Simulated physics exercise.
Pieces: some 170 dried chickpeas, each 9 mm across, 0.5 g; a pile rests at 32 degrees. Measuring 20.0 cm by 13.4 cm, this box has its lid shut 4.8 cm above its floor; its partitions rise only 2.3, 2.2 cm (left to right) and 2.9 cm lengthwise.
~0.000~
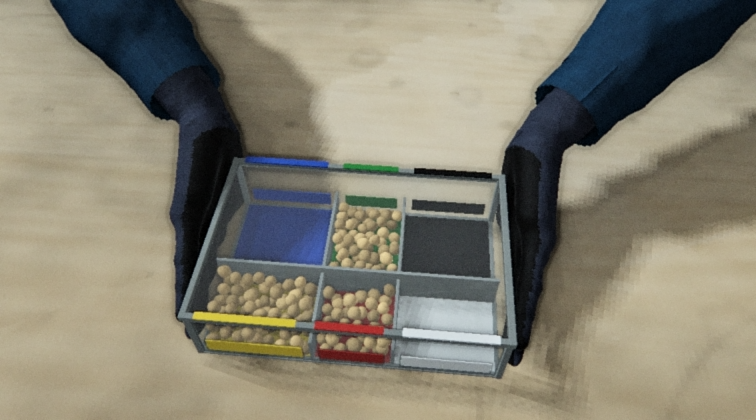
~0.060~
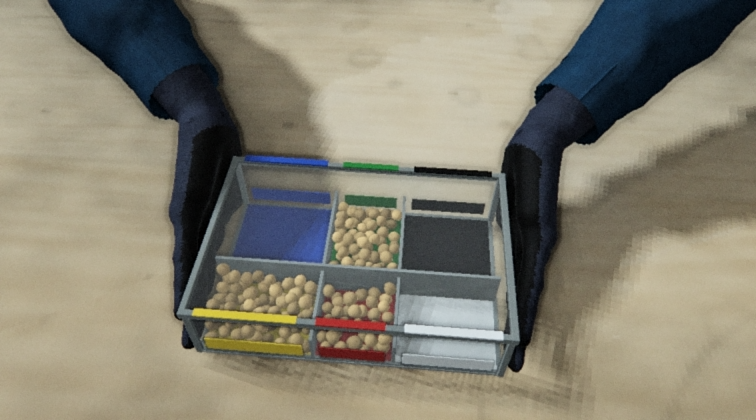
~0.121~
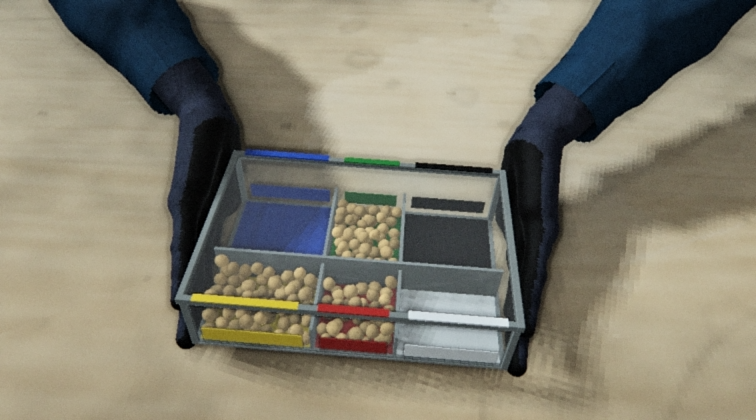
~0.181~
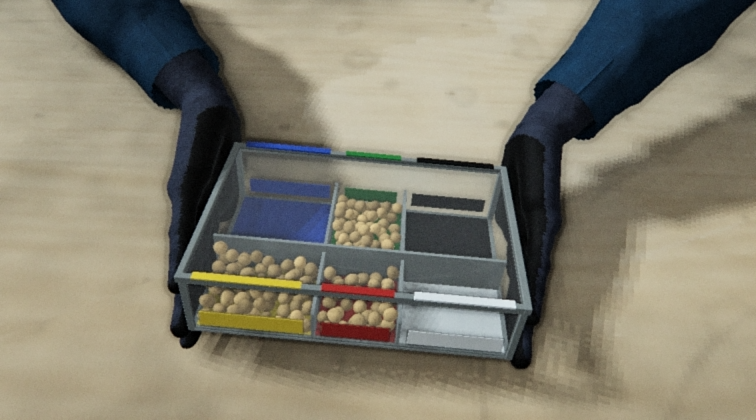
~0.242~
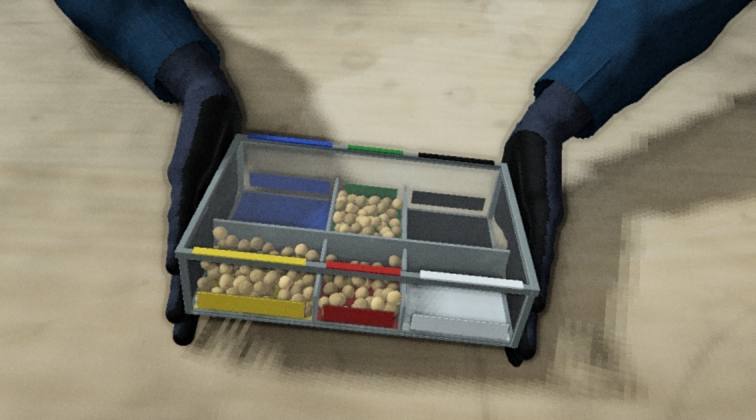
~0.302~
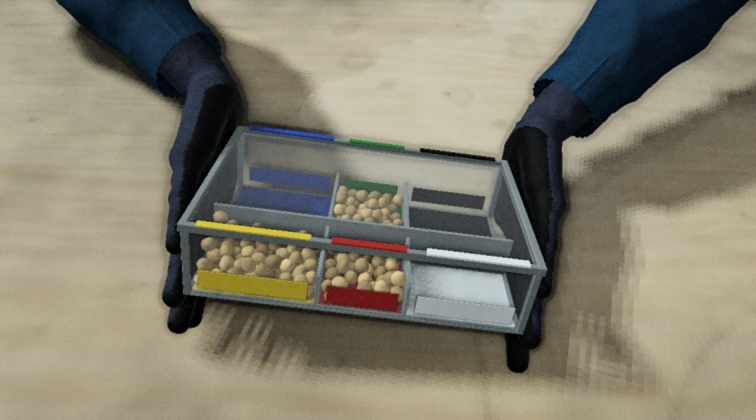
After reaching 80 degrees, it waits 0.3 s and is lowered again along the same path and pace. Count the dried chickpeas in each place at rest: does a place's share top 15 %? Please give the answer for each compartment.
Red compartment: Tops it, blue compartment: Does not, green compartment: Tops it, yellow compartment: Tops it, white compartment: Does not, black compartment: Does not.
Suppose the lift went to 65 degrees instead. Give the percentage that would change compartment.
Near 0 in a hundred.
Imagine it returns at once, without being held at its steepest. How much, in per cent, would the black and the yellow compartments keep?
Then, in per cent: Black 5, yellow 35.
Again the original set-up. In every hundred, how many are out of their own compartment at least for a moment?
I'd guess roughly 10 percent.
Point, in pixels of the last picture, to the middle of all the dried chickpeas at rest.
Near (345, 296).
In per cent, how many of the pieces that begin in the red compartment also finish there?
90 %.
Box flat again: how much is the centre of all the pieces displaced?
It shifts by roughly 2.5 cm.
After 1.30 s, tilt 80 degrees; red 20 %, blue 5 %, green 35 %, yellow 35 %.
Then, at 1.97 s, tilt 40 degrees; red 20 %, green 35 %, yellow 35 %, black 10 %.
After 2.68 s, tilt 0 degrees; red 20 %, green 35 %, yellow 35 %, black 10 %.
At rest (3.0 s), red 20 %, blue 0 %, green 35 %, yellow 35 %, white 0 %, black 10 %.
